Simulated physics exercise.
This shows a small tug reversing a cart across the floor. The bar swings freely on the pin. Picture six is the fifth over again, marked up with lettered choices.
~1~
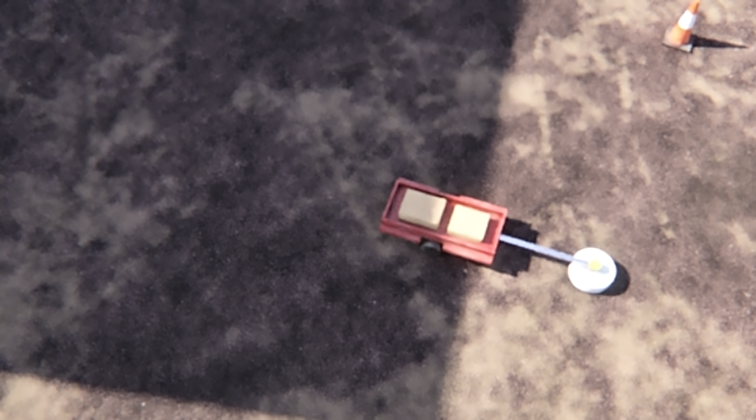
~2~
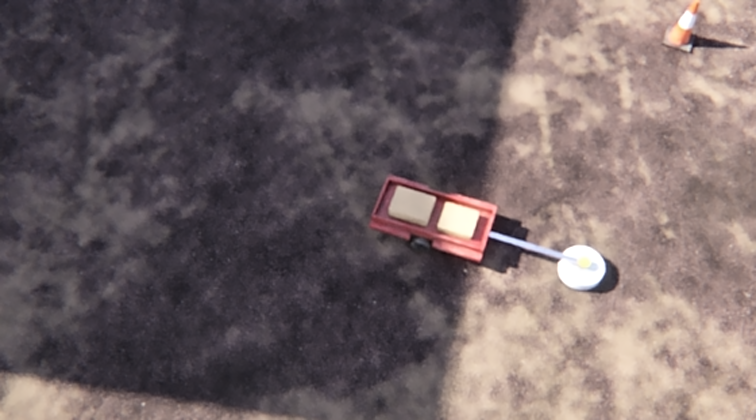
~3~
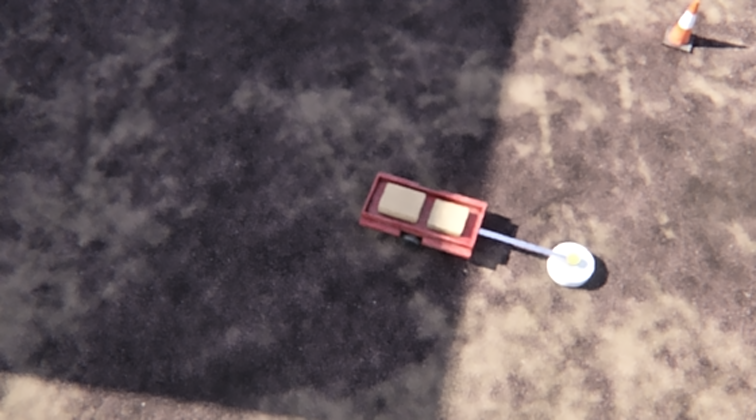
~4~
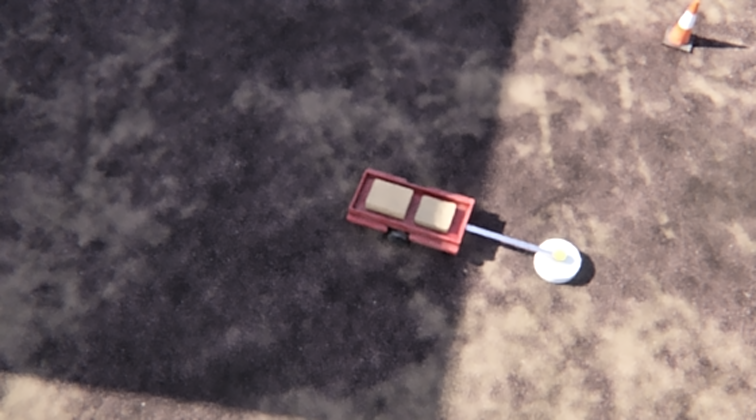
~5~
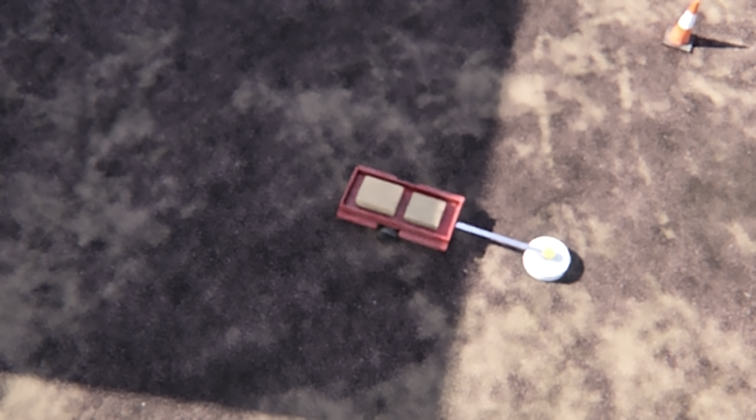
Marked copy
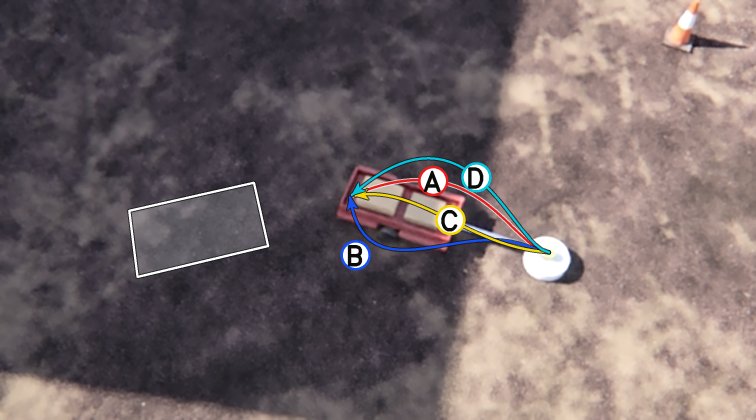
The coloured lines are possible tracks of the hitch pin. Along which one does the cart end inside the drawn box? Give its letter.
The cart ends in the outline on D.
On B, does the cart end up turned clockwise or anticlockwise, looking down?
It turns clockwise.
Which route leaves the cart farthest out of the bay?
B is the worst.
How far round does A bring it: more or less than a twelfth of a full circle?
It turns less than that.
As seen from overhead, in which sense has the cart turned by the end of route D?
Anticlockwise.
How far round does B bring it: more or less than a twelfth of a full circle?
Less.
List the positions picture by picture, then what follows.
In the first picture, red cart (444, 219); robot (593, 269).
In the second picture, robot (582, 267); red cart (434, 216).
In the third picture, robot (571, 264); red cart (424, 213).
In the fourth picture, robot (558, 260); red cart (411, 209).
In the fifth picture, robot (547, 258); red cart (401, 206).
On the marked copy, A from (549, 252) via (463, 189) to (352, 196); B from (549, 252) via (431, 248) to (350, 197); C from (549, 252) via (450, 220) to (355, 196); D from (549, 252) via (464, 169) to (352, 195); the bay at (198, 228).
Following D. Soon after the start, robot (487, 195), cart (339, 193).
Later, robot (411, 166), cart (272, 207).
In the end, robot (350, 202), cart (200, 229); the cart stands in the bay.
As for the rest, A leaves the cart at (200, 193), out of the bay; B leaves the cart at (247, 116), out of the bay; C leaves the cart at (219, 146), out of the bay.
